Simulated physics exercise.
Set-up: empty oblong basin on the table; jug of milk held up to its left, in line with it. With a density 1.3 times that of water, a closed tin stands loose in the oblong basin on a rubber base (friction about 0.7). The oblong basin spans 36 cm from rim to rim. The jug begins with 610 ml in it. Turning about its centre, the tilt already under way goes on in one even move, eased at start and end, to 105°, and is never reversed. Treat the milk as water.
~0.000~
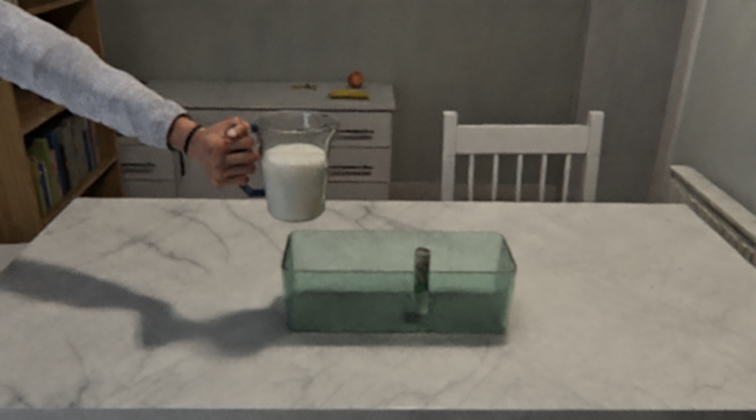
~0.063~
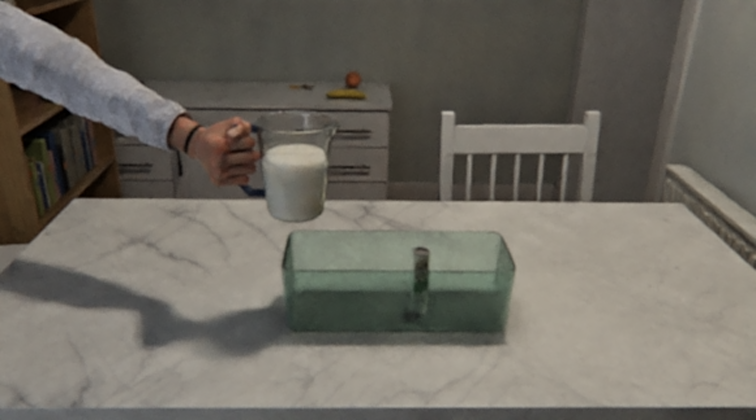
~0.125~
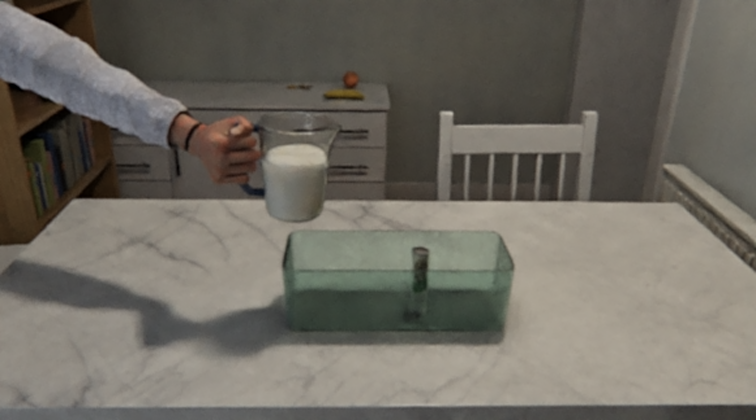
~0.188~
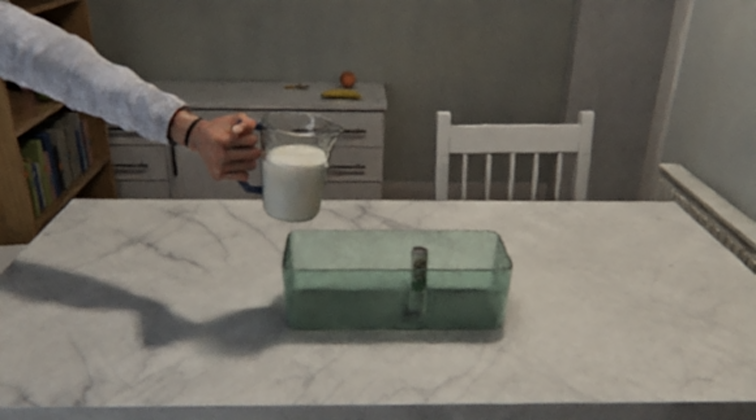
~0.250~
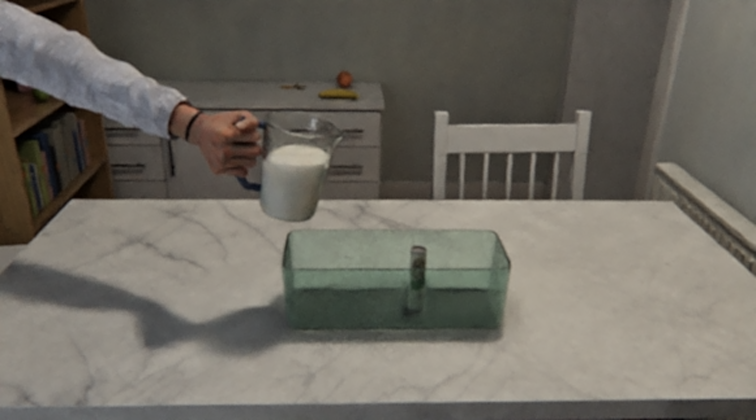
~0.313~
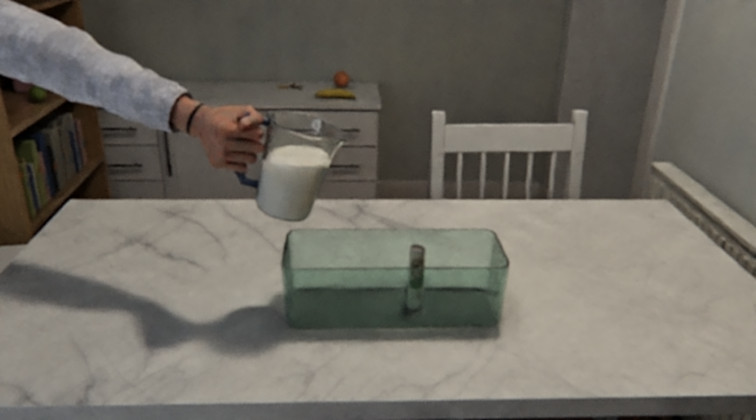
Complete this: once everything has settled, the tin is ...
Once everything has settled, the tin is standing up.
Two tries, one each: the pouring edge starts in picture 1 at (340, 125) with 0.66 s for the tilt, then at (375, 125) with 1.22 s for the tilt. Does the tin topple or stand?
Run one: It does not tip. Run two: It tumbles.
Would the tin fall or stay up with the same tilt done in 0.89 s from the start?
Result: Tin upright.
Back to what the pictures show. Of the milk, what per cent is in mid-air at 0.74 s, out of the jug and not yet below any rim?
Close to 7 per cent, I'd say.
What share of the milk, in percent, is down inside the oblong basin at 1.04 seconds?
About 42 %.
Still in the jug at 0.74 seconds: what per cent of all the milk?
I reckon about 92 in a hundred is still held.
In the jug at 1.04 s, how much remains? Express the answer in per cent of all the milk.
36 %.
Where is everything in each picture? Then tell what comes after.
In the first frame, it leans 0°; its right rim is at (339, 123); the milk meets the walls at (263, 152) and (327, 153); the oblong basin's rim runs from (286, 251) to (510, 252); the tin's top is at (422, 254).
In the second frame, it leans 1°; its right rim is at (340, 124); the milk meets the walls at (263, 152) and (327, 153).
In the third frame, it leans 3°; its right rim is at (341, 126); the milk meets the walls at (264, 153) and (328, 154).
In the fourth frame, it leans 6°; its right rim is at (343, 129); the milk meets the walls at (265, 153) and (328, 154).
In the fifth frame, it leans 11°; its right rim is at (346, 133); the milk meets the walls at (265, 154) and (329, 154).
In the sixth frame, it leans 16°; its right rim is at (348, 138); the milk meets the walls at (266, 154) and (330, 155).
By 0.74 s the tilt is 69° and 93 per cent is still to pour; the tin stands where it began.
By 1.04 s the tilt is 100° and 37 per cent is still to pour; the tin stands where it began.
By 1.37 s the tilt is 105° and 2 per cent is still to pour; the tin stands where it began.
By 1.72 s the tilt is 105° and 0 per cent is still to pour; the tin stands where it began.
At rest the tin stands where it began.
